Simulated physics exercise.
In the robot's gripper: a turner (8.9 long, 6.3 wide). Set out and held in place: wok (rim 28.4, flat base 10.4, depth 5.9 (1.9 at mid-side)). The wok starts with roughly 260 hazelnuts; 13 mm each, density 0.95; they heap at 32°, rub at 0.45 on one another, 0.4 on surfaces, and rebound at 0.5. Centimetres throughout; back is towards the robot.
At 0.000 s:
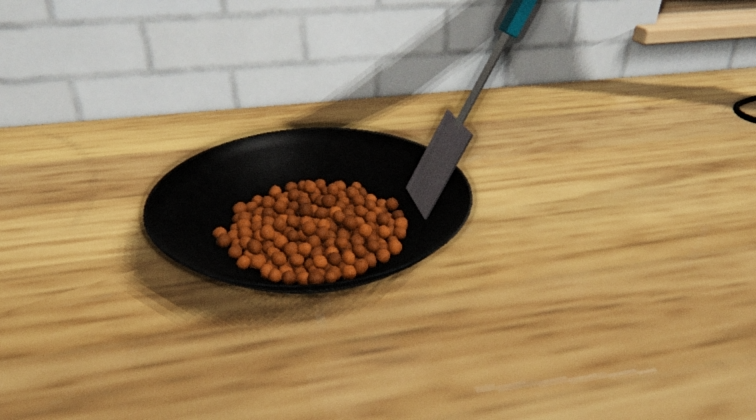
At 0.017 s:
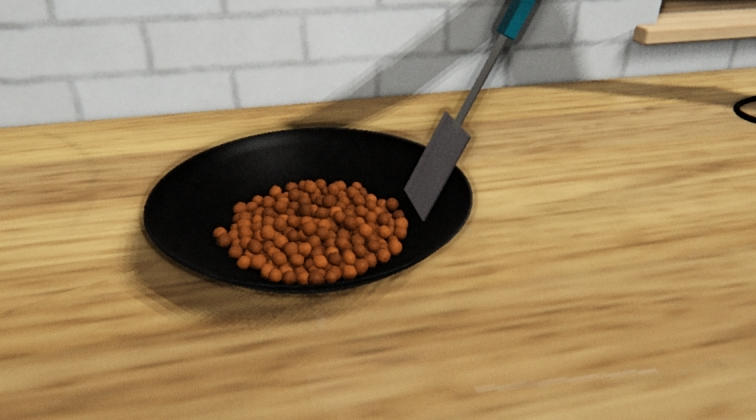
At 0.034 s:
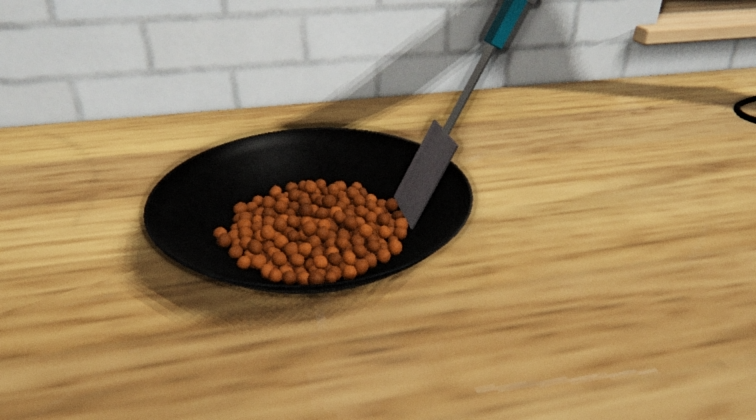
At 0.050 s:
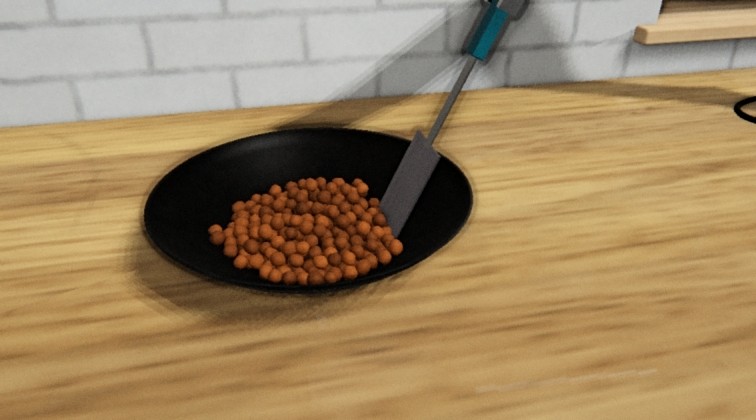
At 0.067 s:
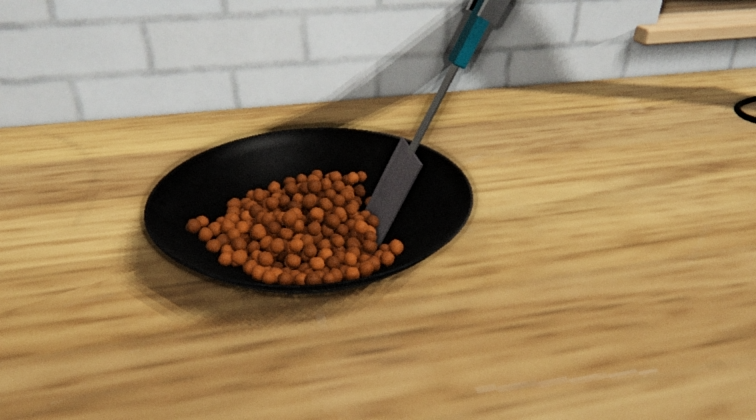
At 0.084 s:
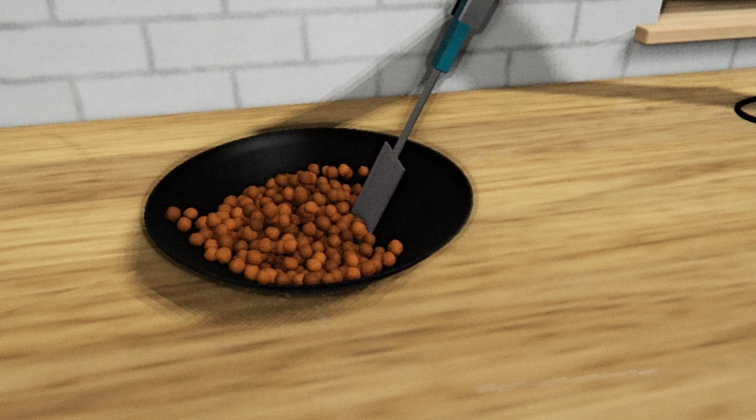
We see a black wok of round brown hazelnuts on a wooden counter as a gripper moves a teal-handled turner leftward from the wok's right side into the heap, pushing the nuts left and spreading some up the far side.
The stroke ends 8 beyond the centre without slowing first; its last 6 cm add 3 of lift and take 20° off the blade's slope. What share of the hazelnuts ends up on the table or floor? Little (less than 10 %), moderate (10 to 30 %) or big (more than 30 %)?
A moderate share, 10 to 30 %, ends on the table or floor.
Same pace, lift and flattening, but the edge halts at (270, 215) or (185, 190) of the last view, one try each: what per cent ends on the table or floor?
About 5 and 30 per cent.
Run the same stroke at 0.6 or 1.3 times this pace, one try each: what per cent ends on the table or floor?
About 5 and 20 per cent.
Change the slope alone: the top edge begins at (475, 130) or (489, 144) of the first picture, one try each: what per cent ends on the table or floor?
About 15 and 15 per cent.
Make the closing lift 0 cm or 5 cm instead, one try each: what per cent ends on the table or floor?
About 10 and 10 per cent.
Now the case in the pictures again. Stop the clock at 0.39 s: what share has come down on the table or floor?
About 10 per cent.
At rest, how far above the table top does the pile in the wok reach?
About 5.0 cm.
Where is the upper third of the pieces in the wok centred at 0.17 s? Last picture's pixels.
At about (231, 222).
By 0.12 s, sloping 64°, highest piece 9 above the table; 258 in the wok, 1 on the blade or in flight.
By 0.17 s, sloping 57°, highest piece 11 above the table; 256 in the wok, 3 on the blade or in flight.
By 0.39 s, sloping 44°, highest piece 7 above the table; 219 in the wok, 21 on the table or floor, 19 on the blade or in flight.
By 1.44 s, sloping 44°, highest piece 5 above the table; 219 in the wok, 40 on the table or floor.
Final count, 219 in the wok, 40 on the table or floor. That is 15 % on the table or floor.
